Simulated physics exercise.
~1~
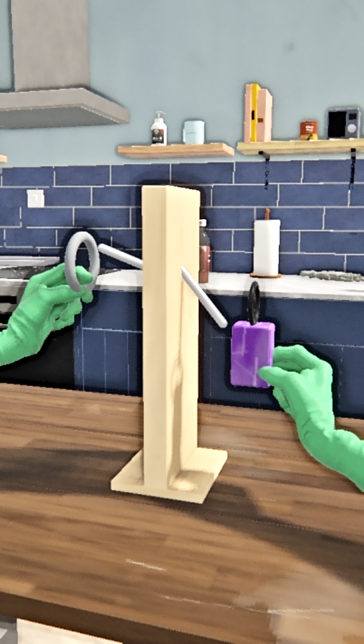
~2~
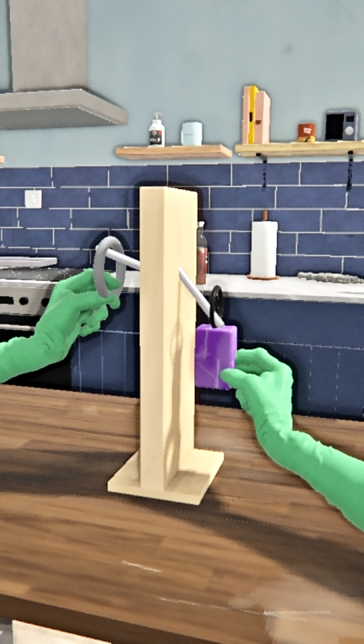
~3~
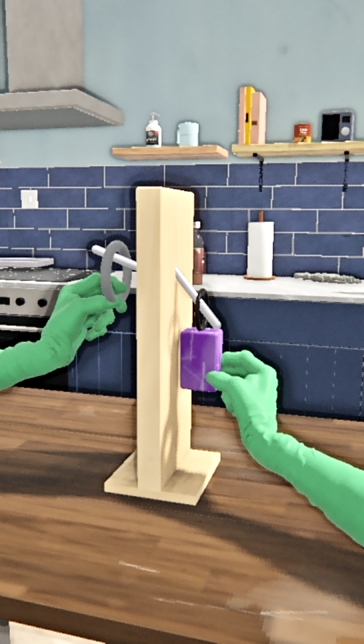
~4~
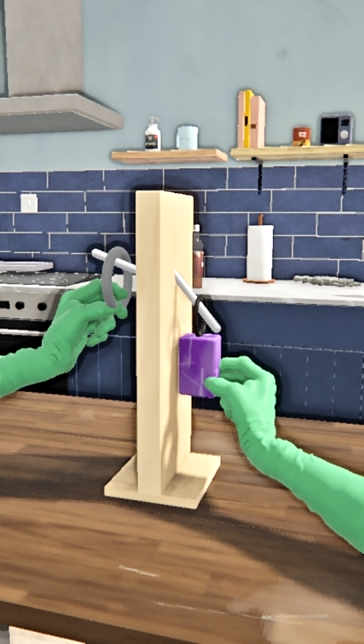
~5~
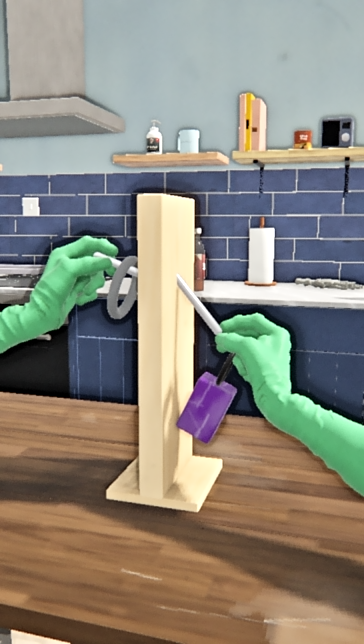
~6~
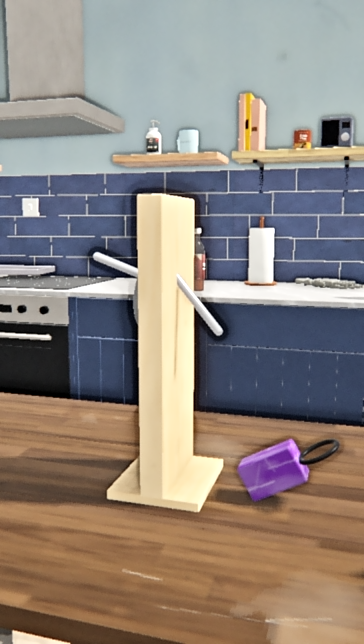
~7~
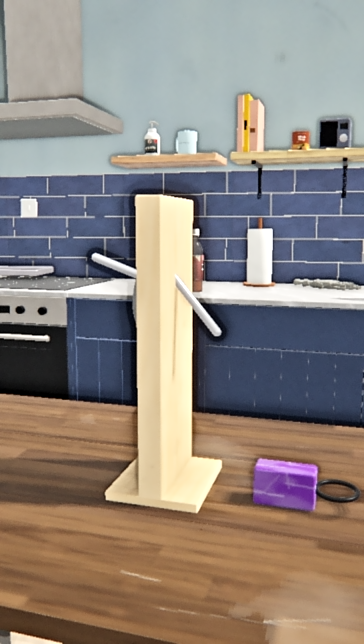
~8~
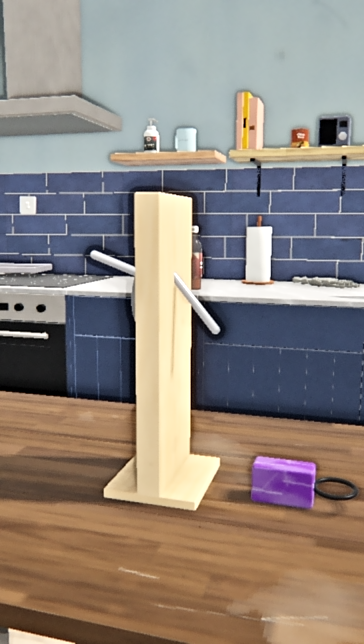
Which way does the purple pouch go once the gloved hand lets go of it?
It moves down, dropping from the peg and ending up on the wooden table beside the stand.
Kitchen table, green-gloved hands placing grey tape and a purple pouch on pegs, the pouch dropping and the tape staying hooked.
